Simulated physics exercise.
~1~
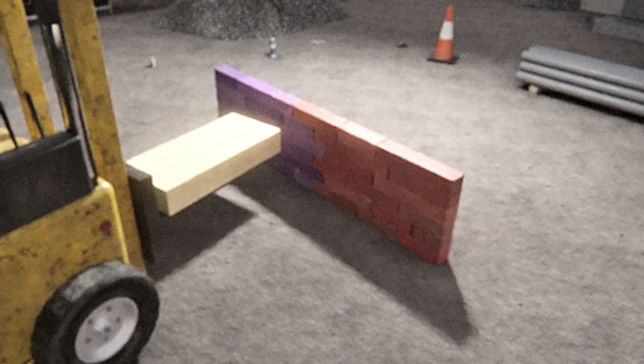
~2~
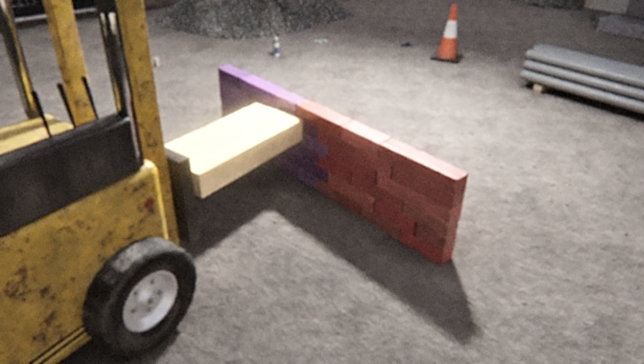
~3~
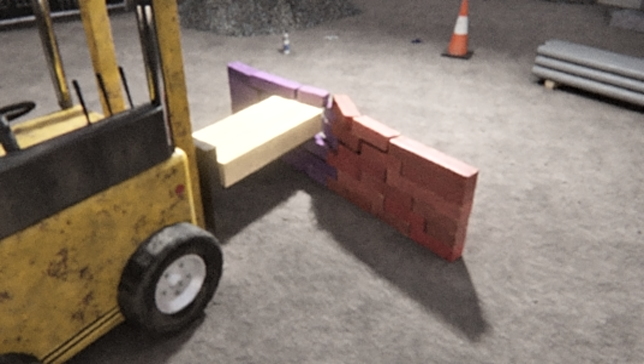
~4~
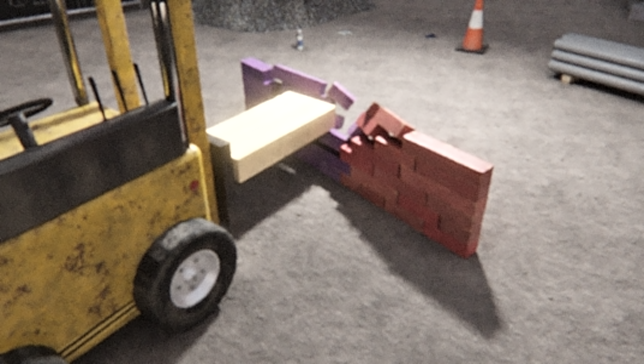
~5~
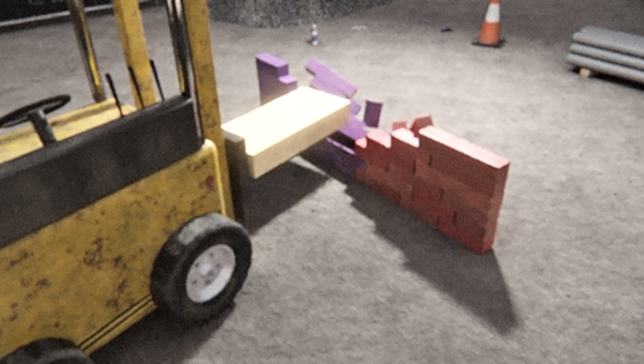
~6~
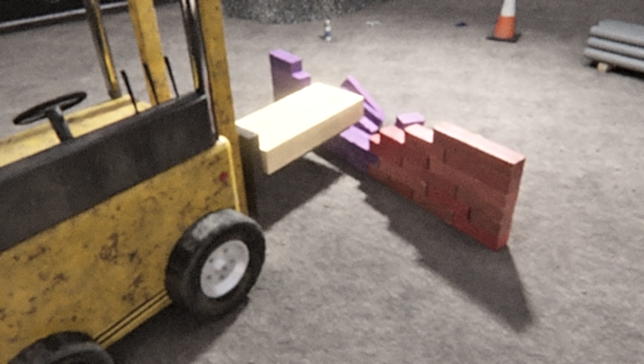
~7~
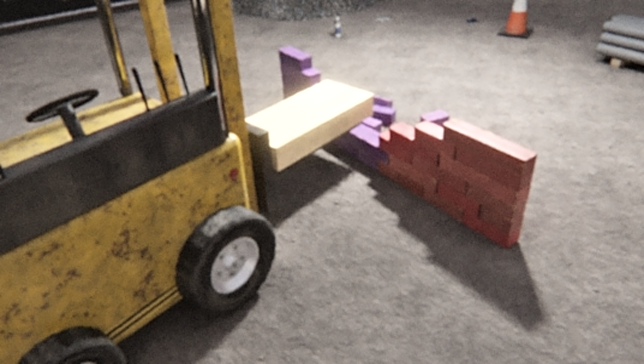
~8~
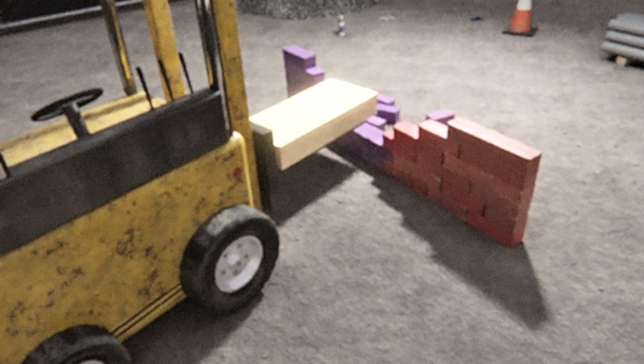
A yellow forklift carrying a long pale block on its raised forks drove into a low wall of purple and red bricks, toppling several around the middle and leaving a gap, then stopped with the purple far end and red near end still standing.
